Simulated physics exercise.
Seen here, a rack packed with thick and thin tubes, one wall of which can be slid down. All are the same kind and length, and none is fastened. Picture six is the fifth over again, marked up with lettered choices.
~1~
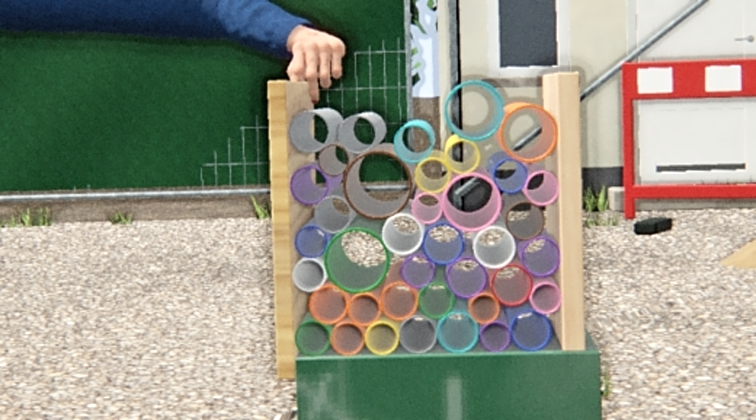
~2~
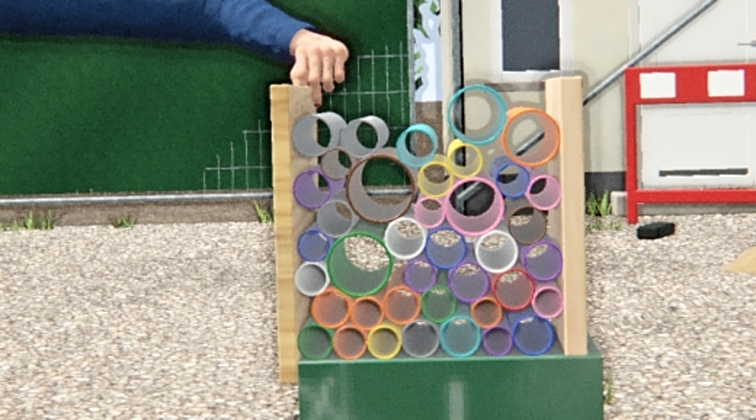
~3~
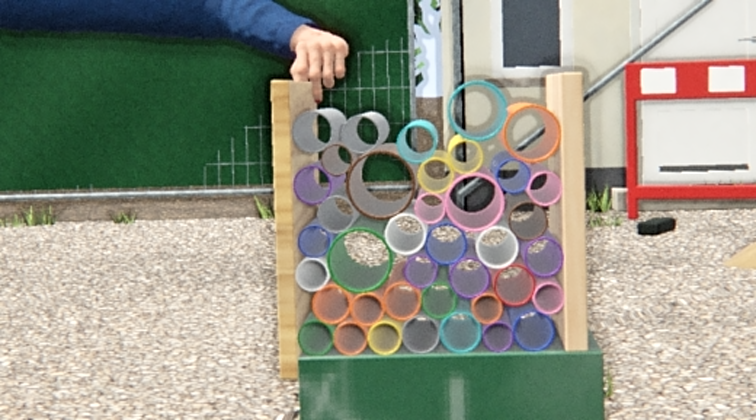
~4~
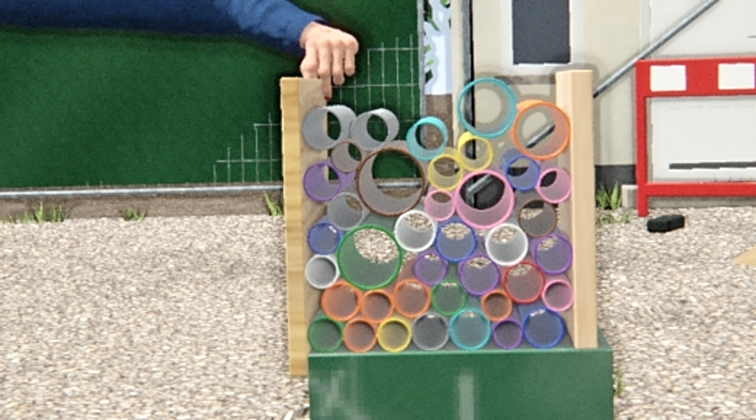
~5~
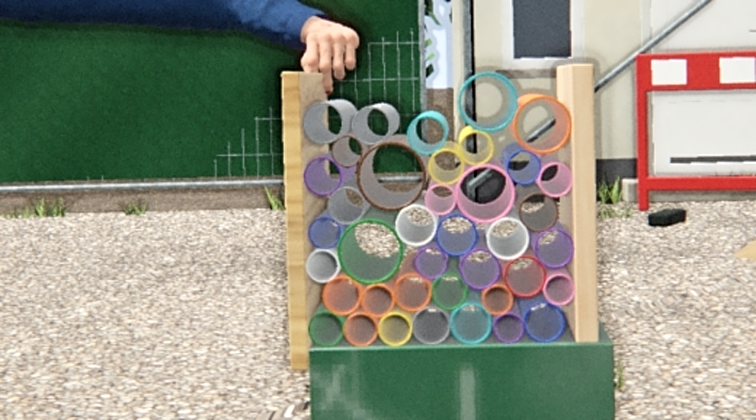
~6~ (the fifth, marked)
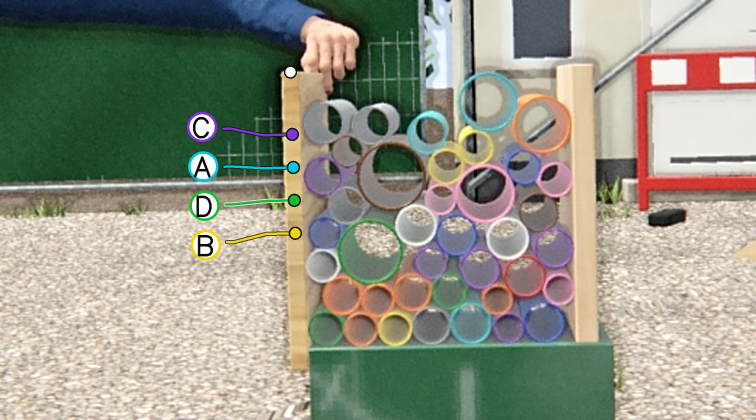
A hand resting on the left wall of a rack of colourful tubes, the stacked tubes staying in place with little visible movement.
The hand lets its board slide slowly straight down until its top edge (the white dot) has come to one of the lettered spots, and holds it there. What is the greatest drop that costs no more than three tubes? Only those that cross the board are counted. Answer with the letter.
Down to D.
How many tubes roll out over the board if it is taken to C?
It comes to none.
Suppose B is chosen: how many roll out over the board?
At B the number is four.
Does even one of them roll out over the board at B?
Yes.
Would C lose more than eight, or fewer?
It loses fewer than eight.
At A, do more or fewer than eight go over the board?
At A, fewer than eight.
On the marked copy, A at (293, 167); B at (295, 233); C at (292, 134); D at (294, 200); the white dot at (290, 72).
With D. Early on, top of the board (302, 131).
Further on, top of the board (304, 197).
At the end, top of the board (304, 199), one out over the board.
As for the rest, A one out over the board; B four out over the board; C none out over the board.
